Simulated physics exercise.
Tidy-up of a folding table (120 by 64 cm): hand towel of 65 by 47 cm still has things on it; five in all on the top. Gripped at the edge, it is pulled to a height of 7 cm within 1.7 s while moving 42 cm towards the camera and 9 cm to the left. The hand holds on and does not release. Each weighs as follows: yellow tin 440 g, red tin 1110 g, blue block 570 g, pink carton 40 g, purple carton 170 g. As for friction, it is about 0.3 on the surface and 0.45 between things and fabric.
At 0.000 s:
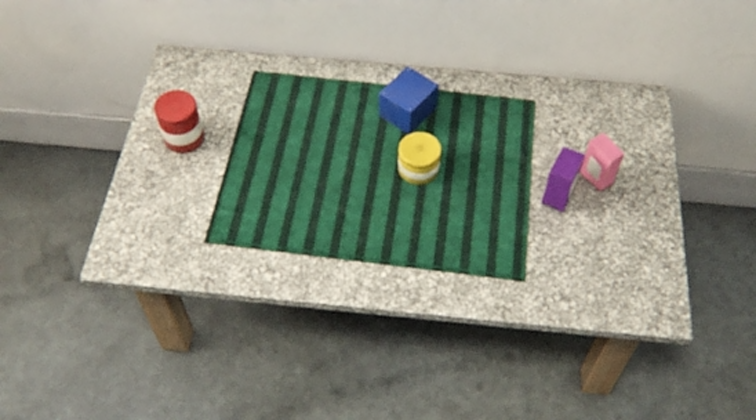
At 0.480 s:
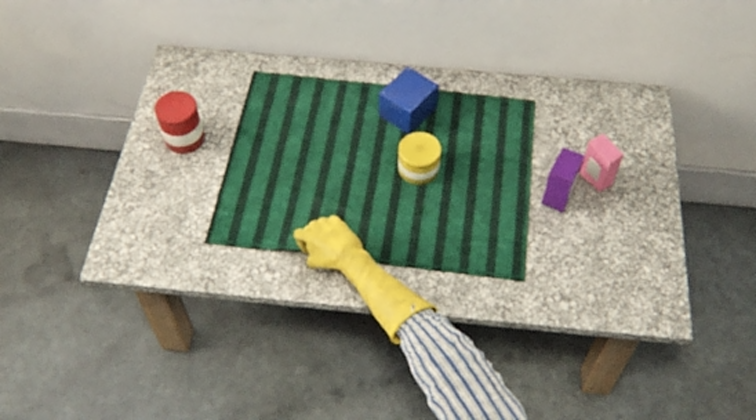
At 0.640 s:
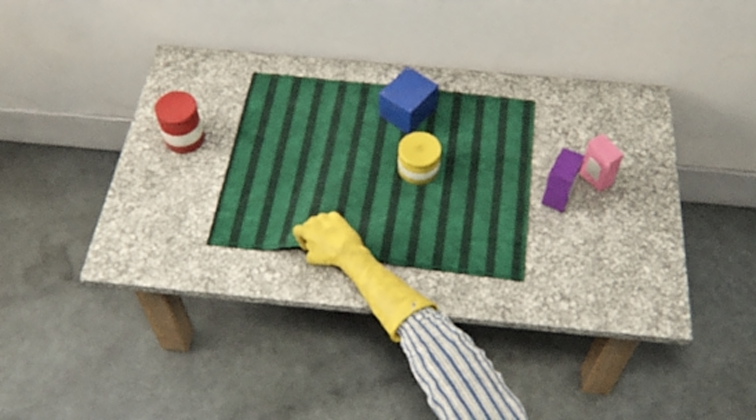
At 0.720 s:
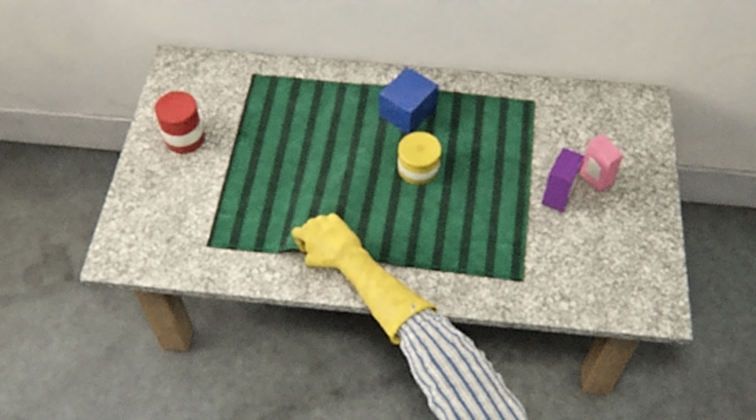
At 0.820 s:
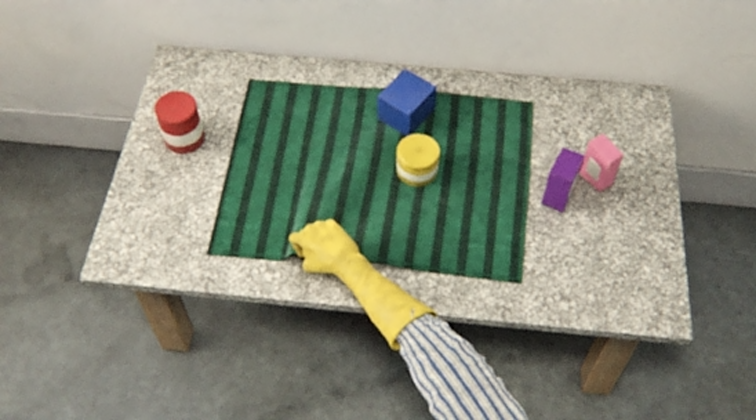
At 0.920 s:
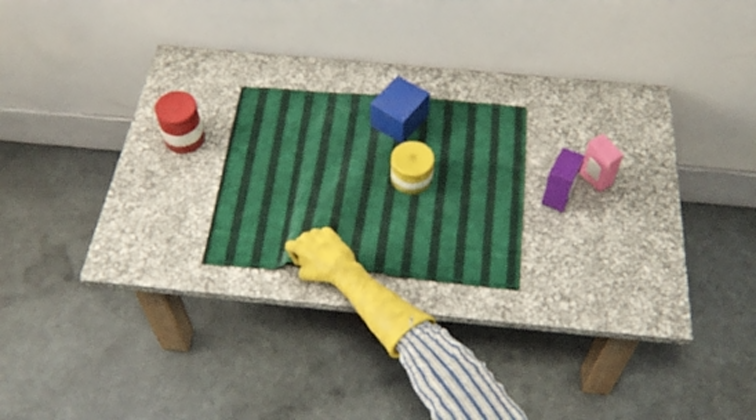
On a speckled table, a yellow-gloved hand grips the near edge of a green striped cloth and draws it slightly towards the viewer and left, the blue block and yellow tin moving with it.
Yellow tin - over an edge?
Yes - it comes off.
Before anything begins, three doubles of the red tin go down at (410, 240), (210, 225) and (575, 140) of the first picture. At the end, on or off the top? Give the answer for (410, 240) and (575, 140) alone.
In that order: Drops off, stays on.
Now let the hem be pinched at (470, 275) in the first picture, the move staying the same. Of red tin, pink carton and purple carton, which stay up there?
At the end, the red tin holds its spot, the pink carton holds its spot, and the purple carton holds its spot.
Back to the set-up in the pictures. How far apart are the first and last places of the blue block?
As for the blue block, it finishes off the top.
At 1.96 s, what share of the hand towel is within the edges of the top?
Share within the edges: Approx. 45 %.
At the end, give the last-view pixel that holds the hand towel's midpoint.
Its centre lands at about (227, 340).
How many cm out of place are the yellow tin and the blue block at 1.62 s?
I'd put the yellow tin at some 25 centimetres and the blue block at some 30 centimetres.
By 1.3 s, 90 % of the hand towel is still over the top; yellow tin 13 cm off its start, blue block 14 cm off its start.
By 1.6 s, 65 % of the hand towel is still over the top; yellow tin 26 cm off its start, blue block 28 cm off its start.
By 2.0 s, 45 % of the hand towel is still over the top; yellow tin 38 cm off its start at (334, 291), blue block 39 cm off its start at (311, 218).
By 2.3 s, 20 % of the hand towel is still over the top; yellow tin over the edge, blue block 51 cm off its start.
By 3.9 s, 15 % of the hand towel is still over the top; yellow tin over the edge, blue block over the edge.
